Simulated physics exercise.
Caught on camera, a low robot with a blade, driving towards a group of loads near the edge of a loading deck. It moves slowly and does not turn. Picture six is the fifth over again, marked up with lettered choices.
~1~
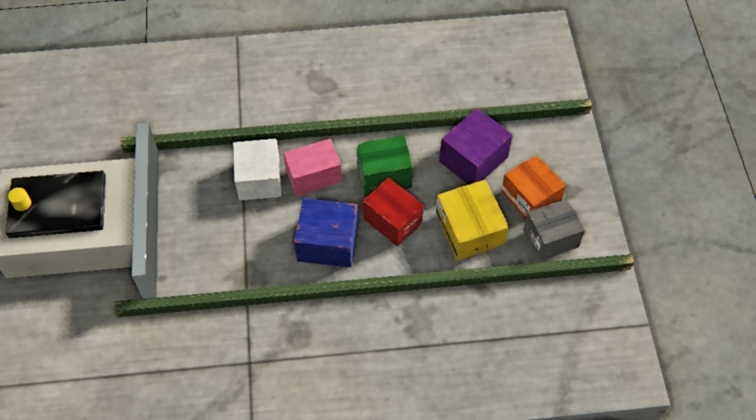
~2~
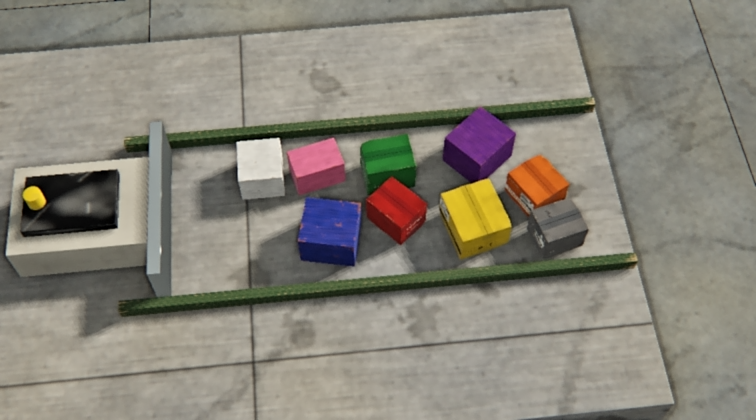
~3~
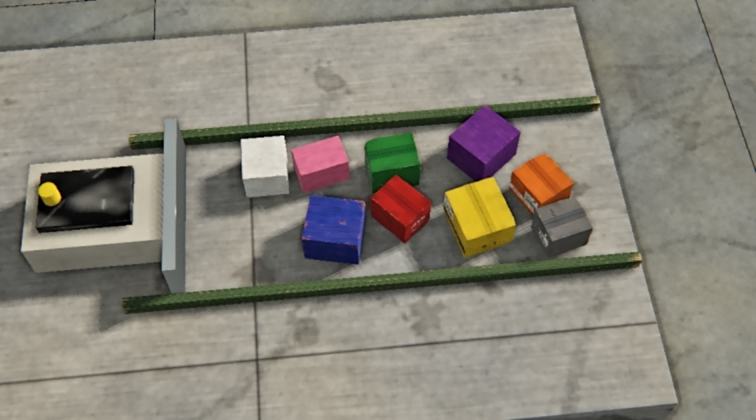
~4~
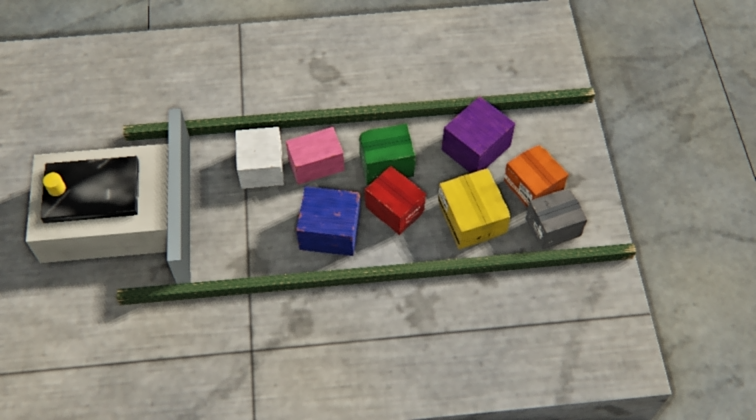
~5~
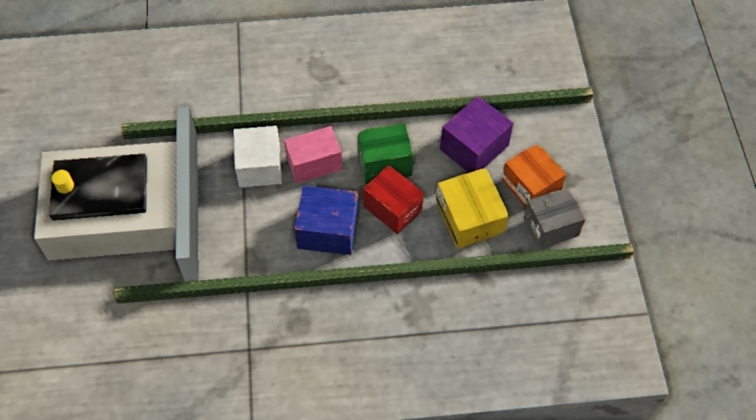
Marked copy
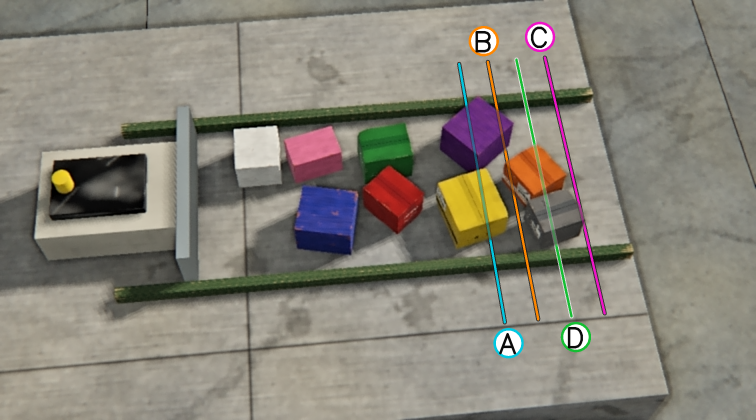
At the start, a low pale robot with an upright grey blade sits at the left of a slab, facing a cluster of colourful boxes between two green rails. It creeps slowly rightward in a straight line, narrowing the gap to the white and blue boxes, while the boxes stay in place, still untouched.
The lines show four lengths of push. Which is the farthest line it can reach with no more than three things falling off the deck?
Line A.
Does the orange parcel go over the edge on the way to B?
Yes.
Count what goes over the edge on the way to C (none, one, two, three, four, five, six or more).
By then, six or more.
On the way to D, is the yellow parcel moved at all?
Yes.
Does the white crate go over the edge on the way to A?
No.
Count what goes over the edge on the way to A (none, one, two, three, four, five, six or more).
By then, three.
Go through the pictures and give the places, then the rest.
Red box (393, 212); white crate (258, 170); grey parcel (554, 230), in the first picture.
Robot (78, 201); orange parcel (536, 187), in the second picture.
Robot (93, 197); blue crate (335, 230), in the third picture.
Robot (98, 187); green box (387, 154), in the fourth picture.
Robot (106, 185); red box (393, 200); white crate (258, 157); grey parcel (554, 219), in the fifth picture.
On the marked copy, A at (480, 183); B at (511, 181); C at (572, 176); D at (542, 178).
Following A. Soon after the start, robot (216, 176); white crate (319, 152); green box (416, 154).
Later, robot (323, 167); purple crate (566, 128); grey parcel (579, 221).
In the end, robot (405, 161); purple crate over the edge; grey parcel over the edge; three fallen.
As for the rest, B drops five; C drops seven; D drops six.
